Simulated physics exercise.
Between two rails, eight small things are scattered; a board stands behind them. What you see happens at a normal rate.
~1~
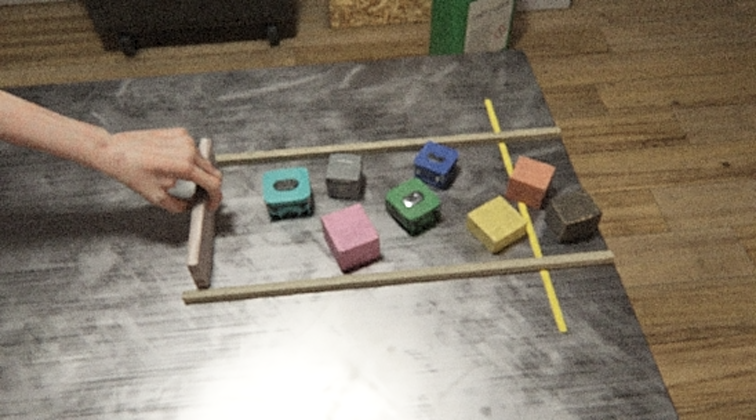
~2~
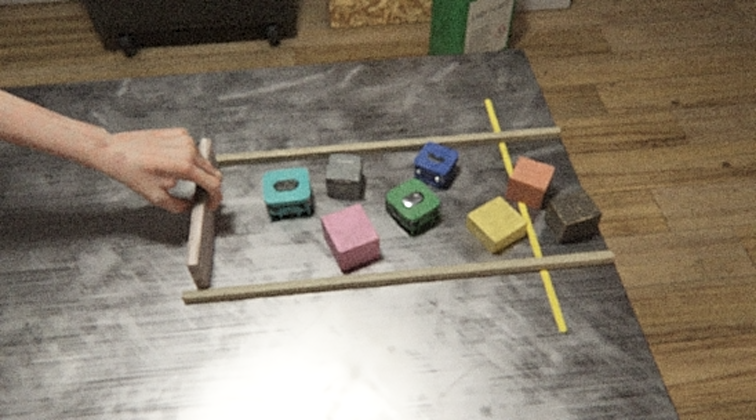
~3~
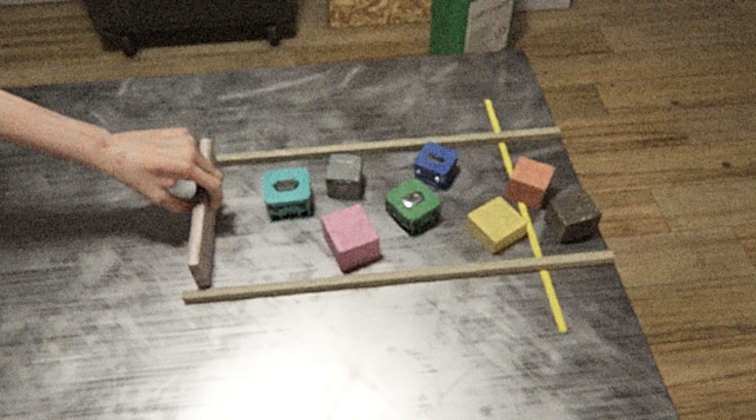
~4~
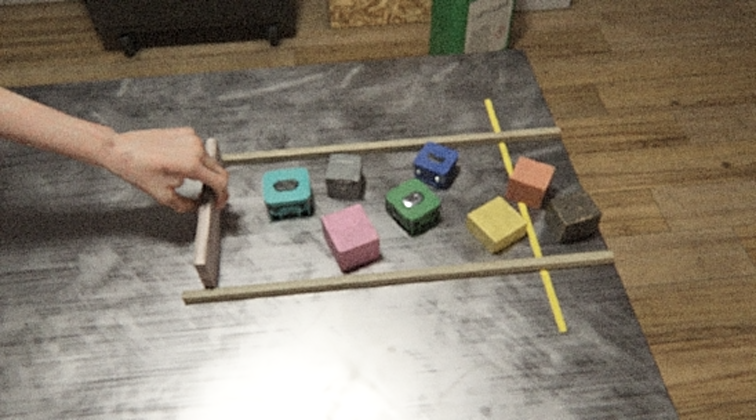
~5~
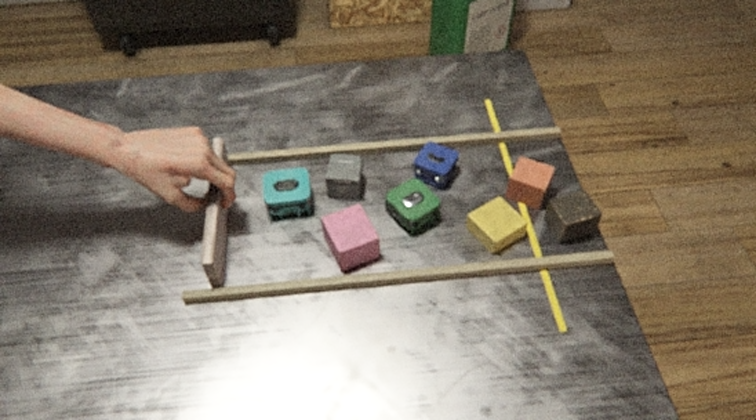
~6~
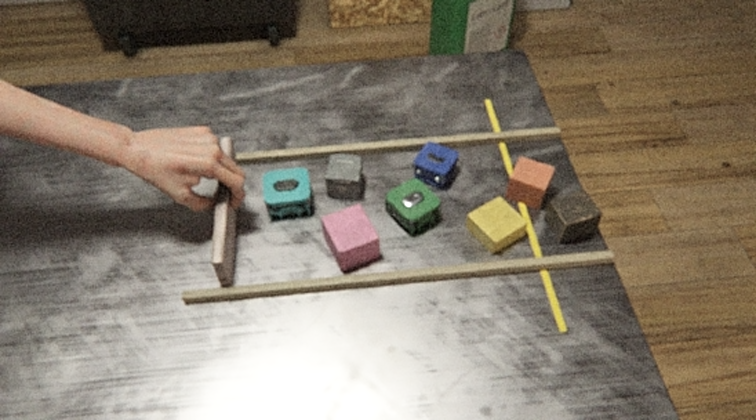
Hand sliding a board slightly right between two rails on a dark table, while eight scattered small blocks and boxes stay still.
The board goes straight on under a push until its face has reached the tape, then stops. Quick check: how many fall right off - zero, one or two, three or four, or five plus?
Overboard: Above two, below five.
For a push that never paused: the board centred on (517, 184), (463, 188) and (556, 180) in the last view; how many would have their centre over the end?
3, 0 and 6.
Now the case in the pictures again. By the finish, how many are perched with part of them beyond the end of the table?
That'd be 3.
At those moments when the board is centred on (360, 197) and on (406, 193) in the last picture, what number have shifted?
Well, it's 5 at the first one and 6 at the second.
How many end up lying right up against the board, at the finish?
It touches 2.
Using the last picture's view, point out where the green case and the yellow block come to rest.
Roughly (580, 194) for the first and roughly (600, 233) for the second.
A little later, none off yet; black block at rest near (572, 216); orange block at rest near (530, 183); yellow block at rest near (497, 225).
When it is over, the number that fall off is three or four; down, blue case, orange block and black block.
